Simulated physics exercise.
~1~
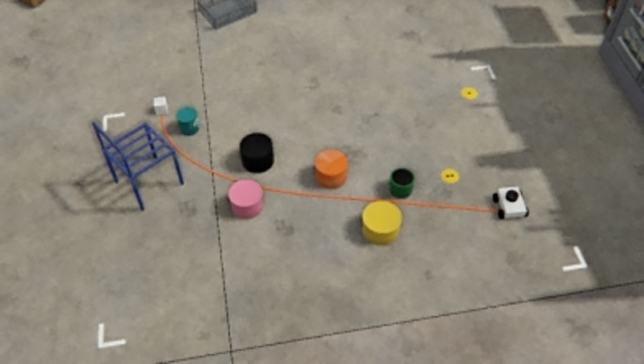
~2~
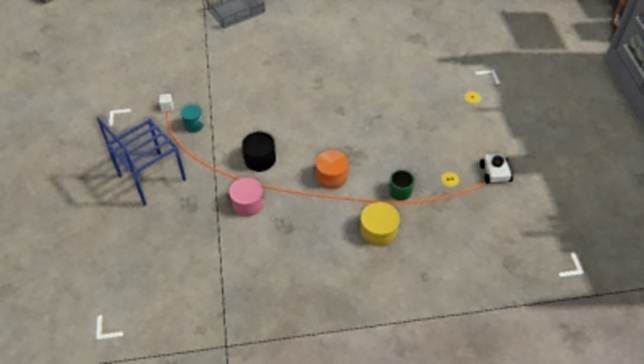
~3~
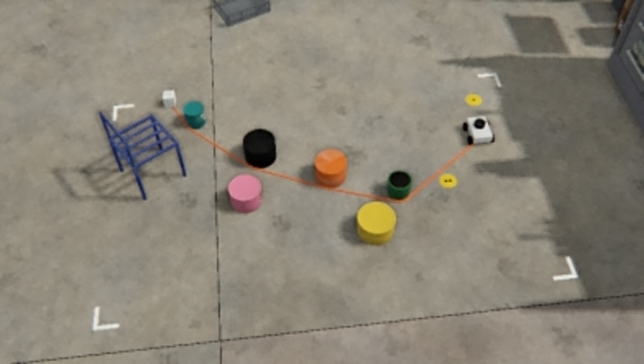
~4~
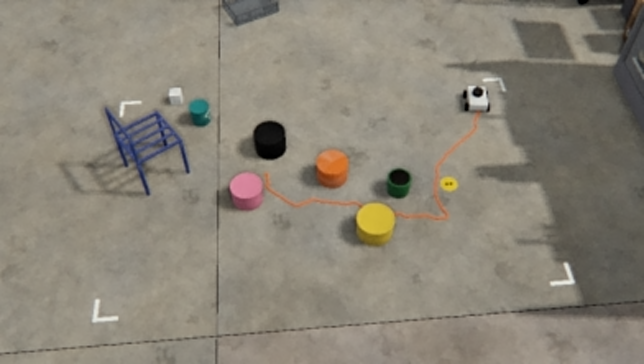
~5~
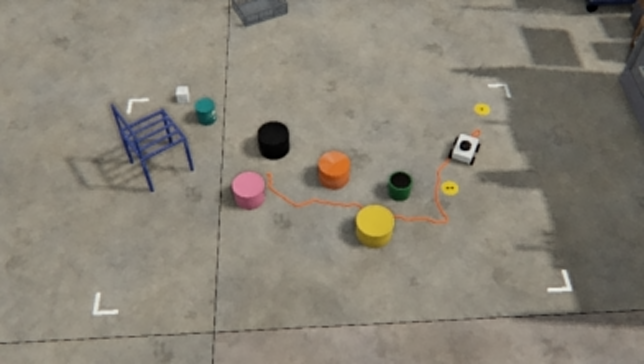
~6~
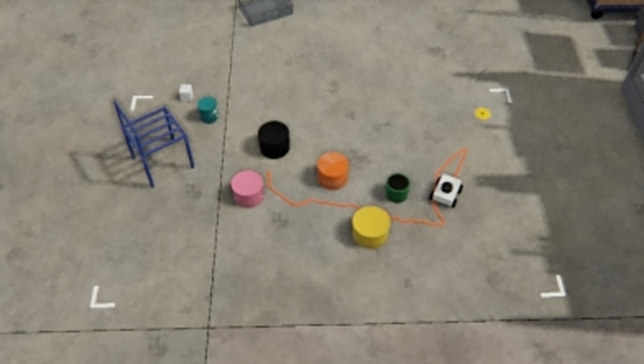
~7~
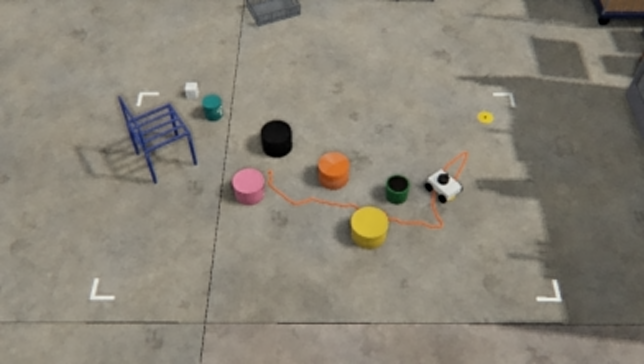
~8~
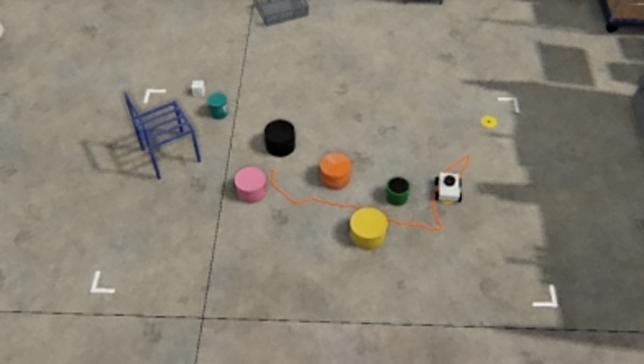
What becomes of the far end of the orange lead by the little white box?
It gets yanked out as the cart drives up to the farther mark, and it ends up lying loose near the pink bin and the black tub.
A small white cart towing a long orange lead drove up to the farther yellow mark, pulling the line taut among the tubs until its far end came away from the little white box, then rolled back down and stopped at the nearer mark.
